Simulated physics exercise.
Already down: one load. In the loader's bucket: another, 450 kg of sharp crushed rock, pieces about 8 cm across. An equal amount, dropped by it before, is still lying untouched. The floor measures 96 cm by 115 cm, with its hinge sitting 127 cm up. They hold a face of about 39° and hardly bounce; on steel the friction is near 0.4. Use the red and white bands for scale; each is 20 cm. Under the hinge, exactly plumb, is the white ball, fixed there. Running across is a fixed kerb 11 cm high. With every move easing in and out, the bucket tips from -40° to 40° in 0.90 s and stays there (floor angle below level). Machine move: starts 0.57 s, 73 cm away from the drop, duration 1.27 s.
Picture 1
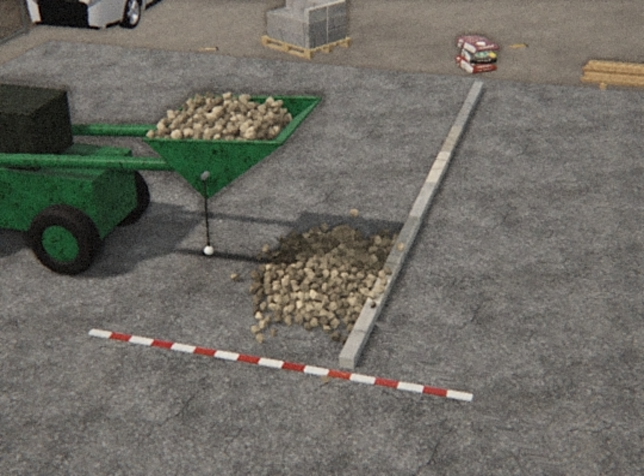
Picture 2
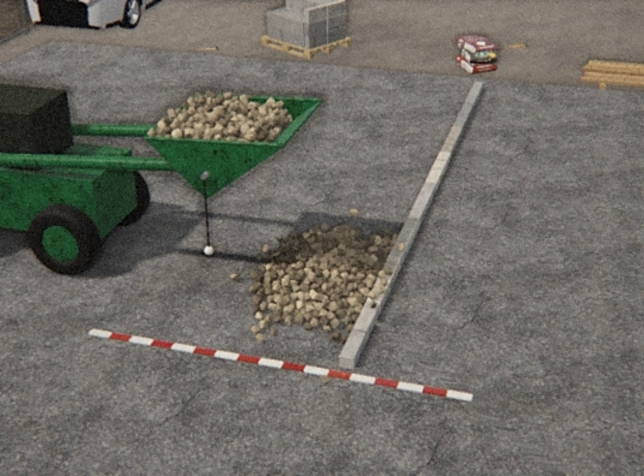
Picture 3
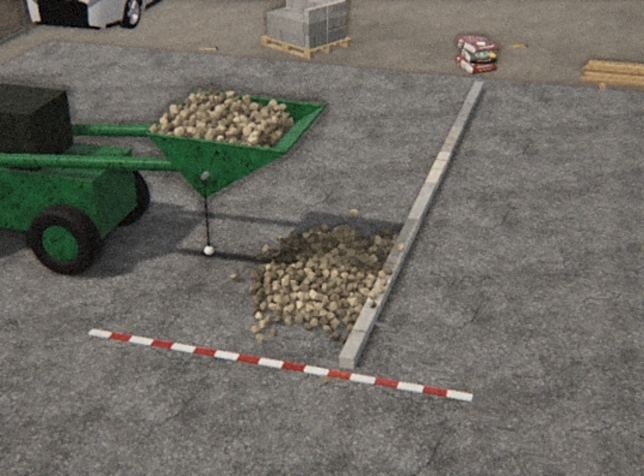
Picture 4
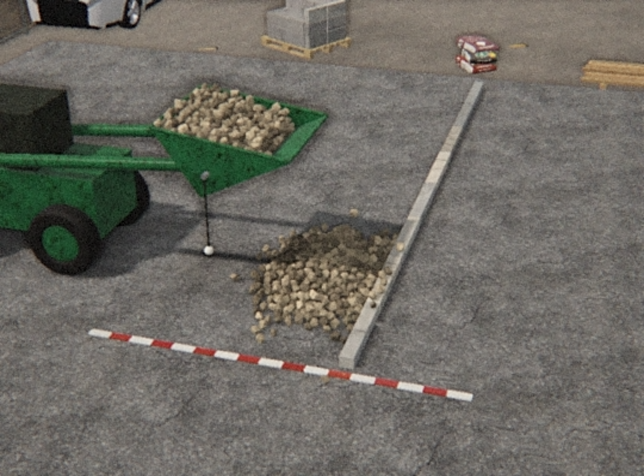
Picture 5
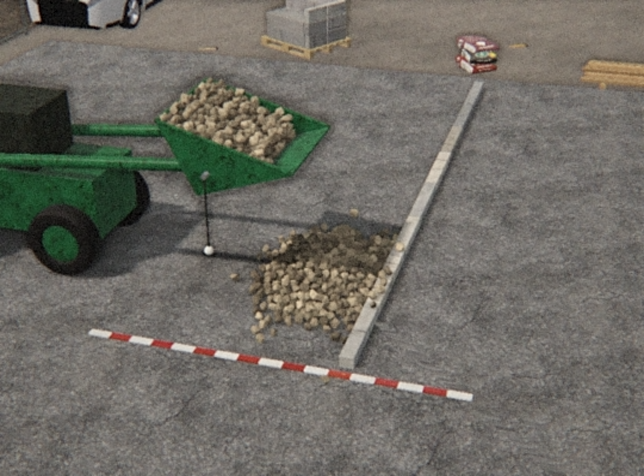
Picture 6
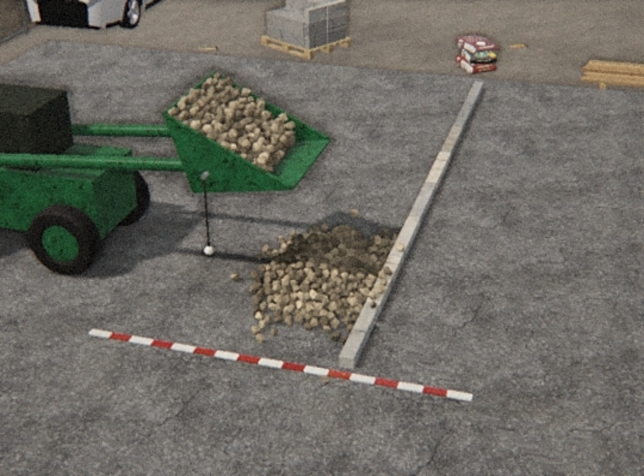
On grey asphalt, a green loader's stone-filled bucket tilts its front lip downward above a stone pile.
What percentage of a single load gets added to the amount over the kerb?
0 %.
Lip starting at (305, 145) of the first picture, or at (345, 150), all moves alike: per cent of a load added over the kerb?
0 %, then 15 %.
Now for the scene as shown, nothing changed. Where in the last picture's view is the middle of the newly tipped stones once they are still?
The middle ends up near (279, 260).
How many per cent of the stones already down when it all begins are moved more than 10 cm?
5 %.
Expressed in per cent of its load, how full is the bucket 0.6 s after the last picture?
60 %.
Then, 0.3 s after the last picture the floor is at 28°; in per cent of one load, 100 in the bucket, 100 on this side of the kerb; the foremost stones are at (382, 281).
Then, 0.6 s after the last picture the floor is at 40°; in per cent of one load, 58 in the bucket, 142 on this side of the kerb; the foremost stones are at (382, 281).
Then, 1.9 s after the last picture the floor is at 40°; in per cent of one load, 0 in the bucket, 200 on this side of the kerb; the foremost stones are at (383, 282).
Then, 4.7 s after the last picture the floor is at 40°; in per cent of one load, 0 in the bucket, 200 on this side of the kerb; the foremost stones are at (383, 282). Net gain over the kerb, 0.
